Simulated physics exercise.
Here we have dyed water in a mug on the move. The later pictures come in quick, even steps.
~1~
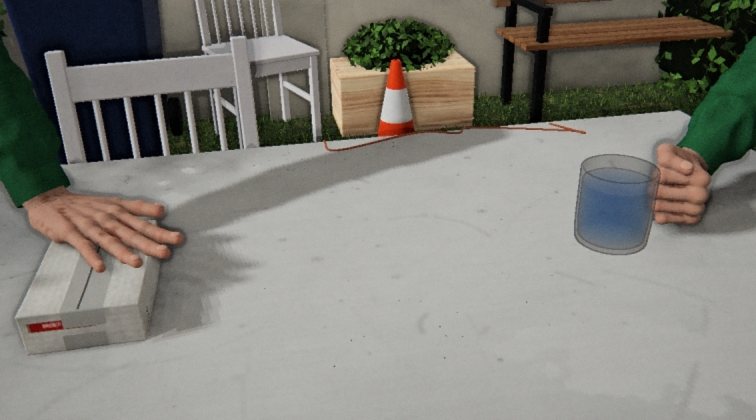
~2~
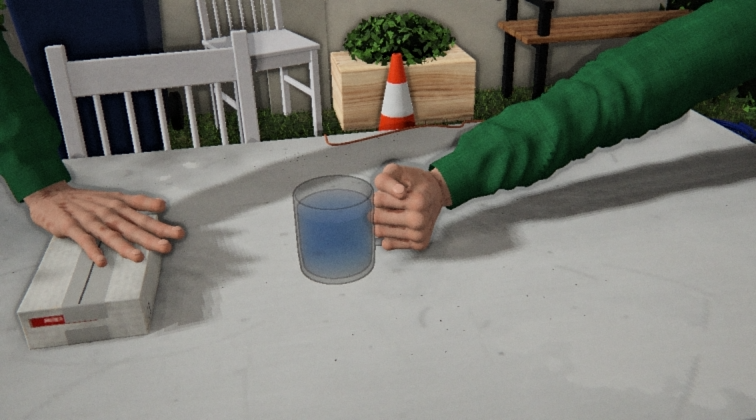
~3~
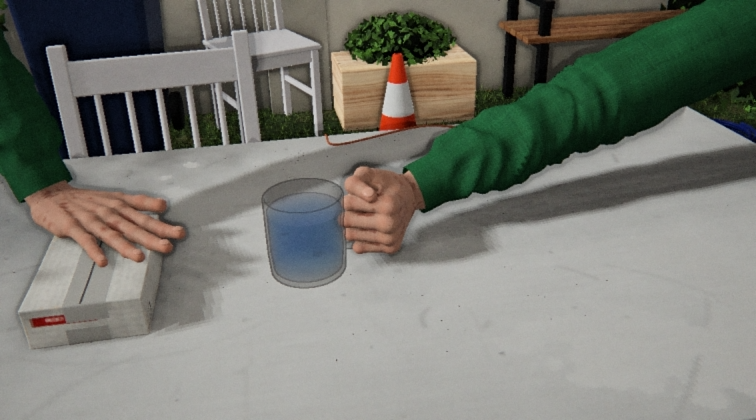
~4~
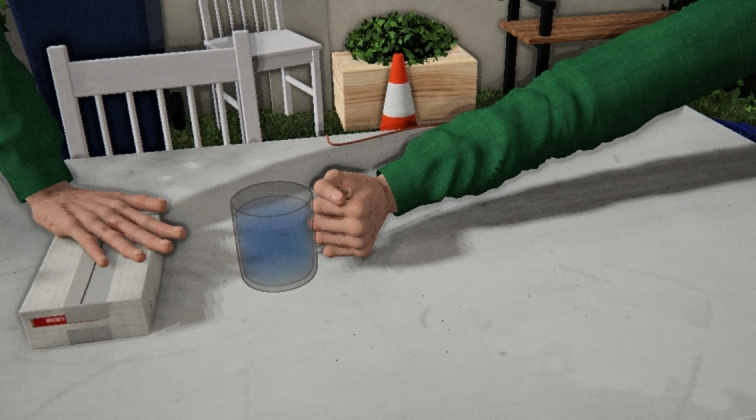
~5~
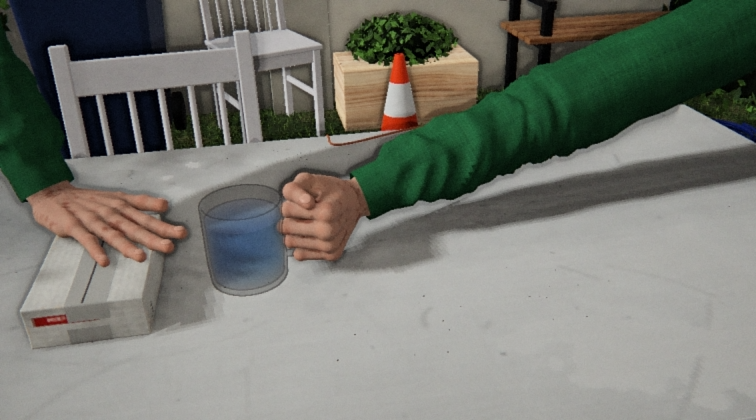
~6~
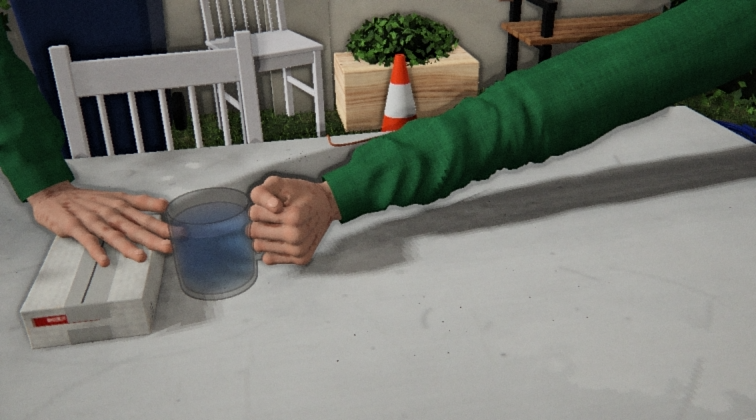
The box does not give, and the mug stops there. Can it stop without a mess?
As it turns out, it spills.
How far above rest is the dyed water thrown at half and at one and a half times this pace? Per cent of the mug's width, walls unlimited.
First 20 %, second 60 %.
Soon after, the mug meets the box.
Later, the dyed water surges up the wall; some has gone over its rim.
In the end, the mug stands at the box; some has gone over its rim.
